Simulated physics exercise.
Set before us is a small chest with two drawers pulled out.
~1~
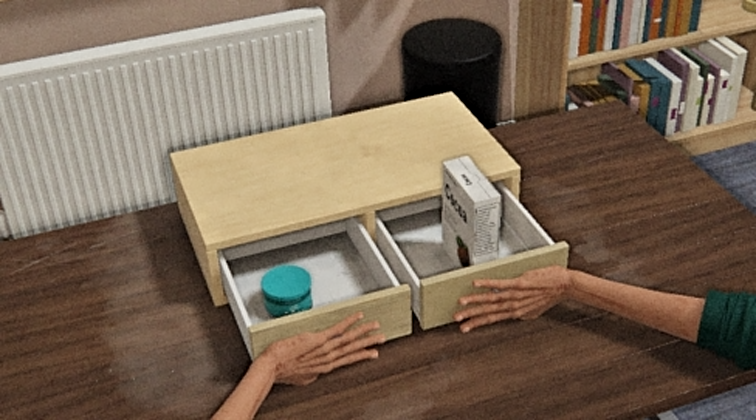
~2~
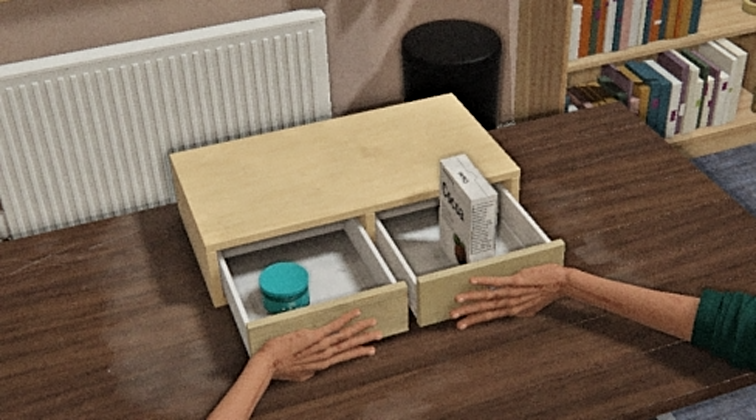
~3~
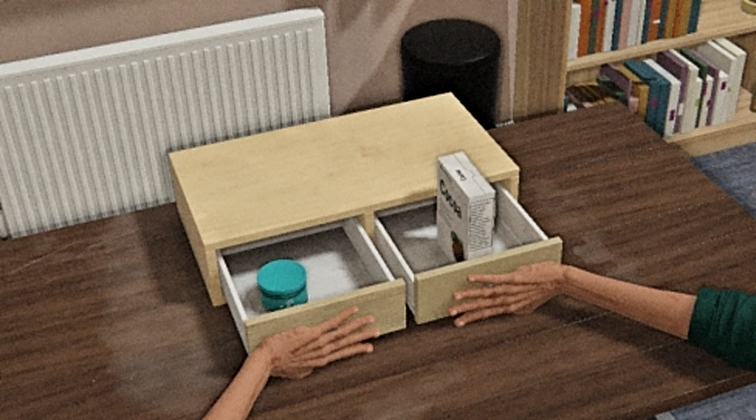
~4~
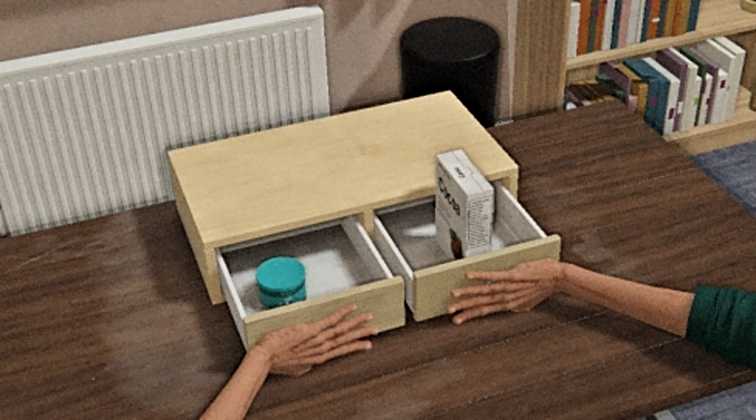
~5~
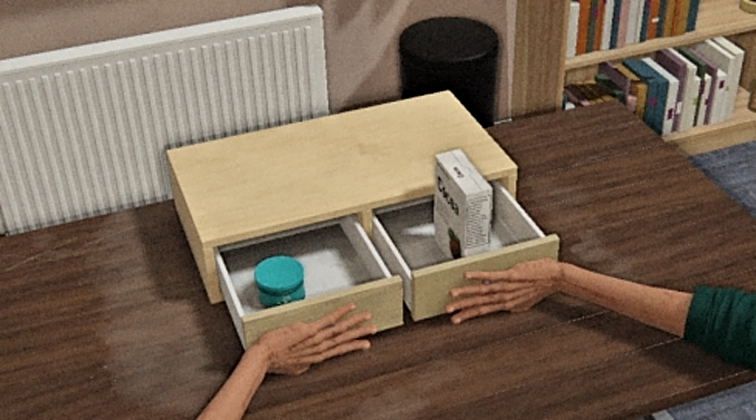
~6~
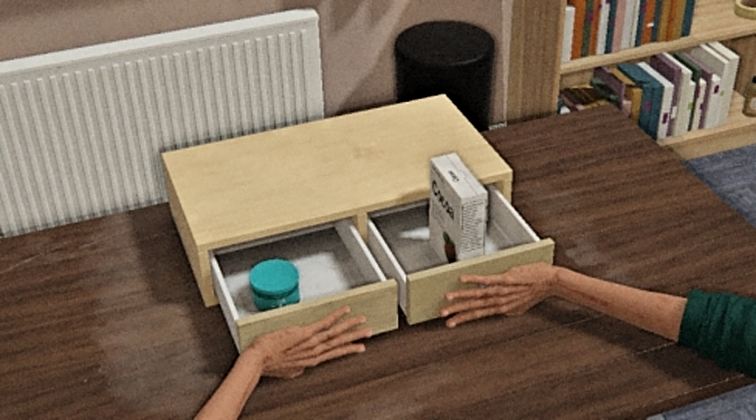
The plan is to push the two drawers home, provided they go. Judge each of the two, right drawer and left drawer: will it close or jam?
As it turns out, the right drawer jams, the left drawer closes.
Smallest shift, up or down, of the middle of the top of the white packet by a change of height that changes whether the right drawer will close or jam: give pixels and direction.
It has to move 48 pixels down.
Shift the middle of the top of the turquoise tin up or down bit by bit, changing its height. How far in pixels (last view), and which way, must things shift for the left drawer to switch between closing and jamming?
Shift: 16 px, direction up.
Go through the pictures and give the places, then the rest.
In the first frame, right drawer (461, 240) wide open; left drawer (307, 280) wide open; white packet (470, 224).
In the second frame, left drawer (305, 277) wide open; turquoise tin (285, 290).
In the third frame, right drawer (456, 235) wide open; chest (342, 191).
In the fourth frame, left drawer (301, 271) wide open; white packet (463, 216).
In the fifth frame, right drawer (453, 232) wide open; turquoise tin (281, 284).
In the sixth frame, right drawer (448, 236) wide open; left drawer (295, 274) wide open; chest (335, 192).
Then, 0.34 s past the last view, right drawer starting in; left drawer starting in.
Then, 0.64 s past the last view, right drawer stopped, still ajar; left drawer about half in.
Finally, the right drawer jams; the left drawer closes.
